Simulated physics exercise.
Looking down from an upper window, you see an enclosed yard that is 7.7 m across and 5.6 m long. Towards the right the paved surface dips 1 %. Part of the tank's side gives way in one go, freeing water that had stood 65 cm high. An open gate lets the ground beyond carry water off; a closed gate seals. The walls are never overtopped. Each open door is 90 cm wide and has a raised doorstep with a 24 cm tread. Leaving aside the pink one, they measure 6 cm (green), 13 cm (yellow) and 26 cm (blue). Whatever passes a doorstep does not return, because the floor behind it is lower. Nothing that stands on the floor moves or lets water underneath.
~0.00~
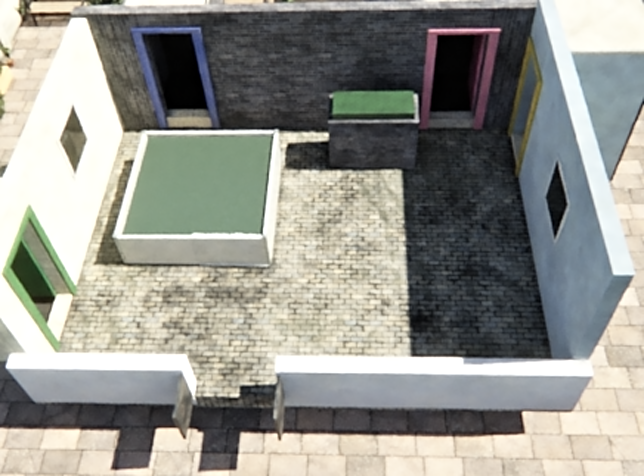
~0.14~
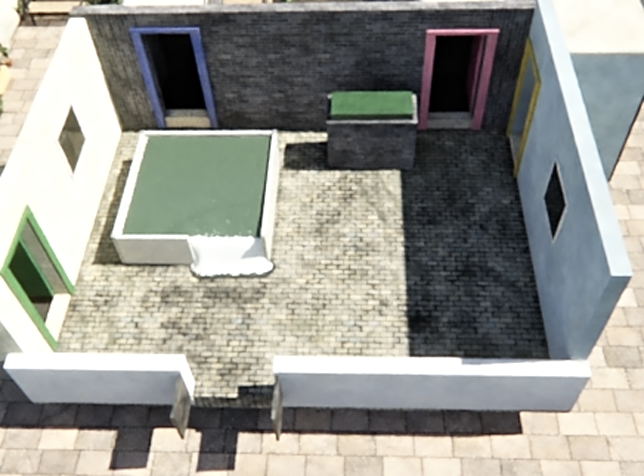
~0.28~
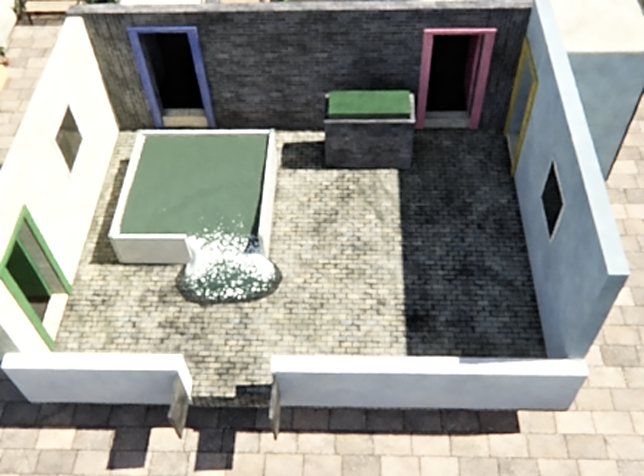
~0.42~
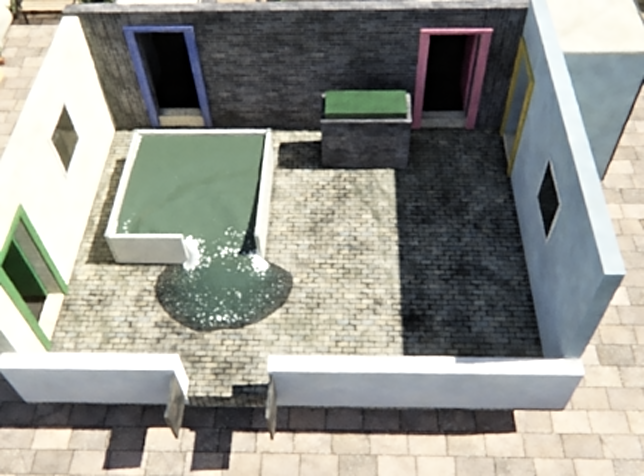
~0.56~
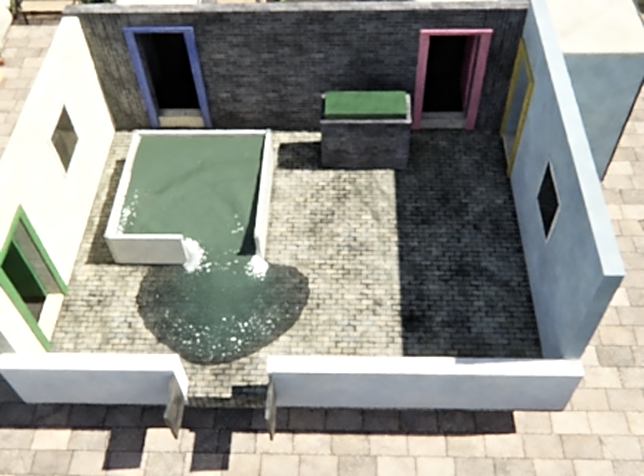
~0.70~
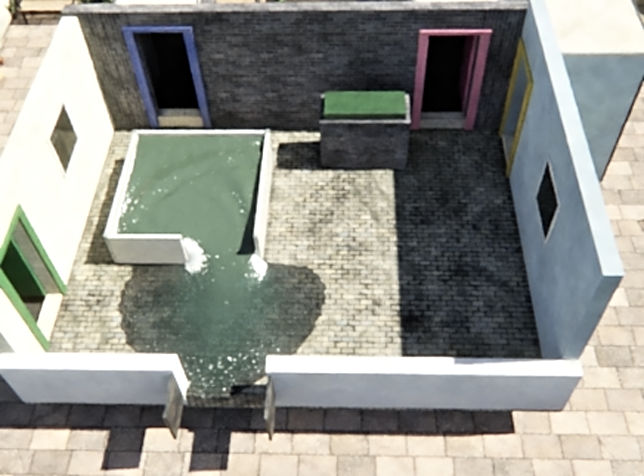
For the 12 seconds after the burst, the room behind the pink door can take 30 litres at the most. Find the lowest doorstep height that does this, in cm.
The lowest height is about 6.5 cm.
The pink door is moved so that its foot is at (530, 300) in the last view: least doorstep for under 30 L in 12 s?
About 9.5 cm.
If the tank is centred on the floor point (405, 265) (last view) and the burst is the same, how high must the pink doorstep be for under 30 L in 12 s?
About 16 centimetres.
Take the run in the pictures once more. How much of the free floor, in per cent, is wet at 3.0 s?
Wet share: Near 35 %.
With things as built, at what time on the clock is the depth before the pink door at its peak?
Around 9.0 seconds.
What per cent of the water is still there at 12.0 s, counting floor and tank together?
Around 58 percent is still there.
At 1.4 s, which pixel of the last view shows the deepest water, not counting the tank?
Near (240, 274).
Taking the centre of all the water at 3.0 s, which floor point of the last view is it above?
Centre of mass: About (220, 255) px.
After 1.4 s water covers 20 % of the floor, deepest (36 cm) near (240, 274); it has not reached the pink door.
After 3.0 s water covers 35 % of the floor, deepest (28 cm) near (50, 378); it has not reached the pink door.
After 12.0 s water covers 95 % of the floor, deepest (10 cm) near (497, 204); 8 cm at the pink door, 0 litres in over its 21 cm doorstep.
At the pink door as built, the water arrived by 5.6 s and peaked near 10 cm at 8.8 s.
Run again over the same 12 s with other heights there, 46 litres in over 5.5 cm, 15 litres over 7.5 cm. The limit of 30 litres is kept from about 6.5 cm up.
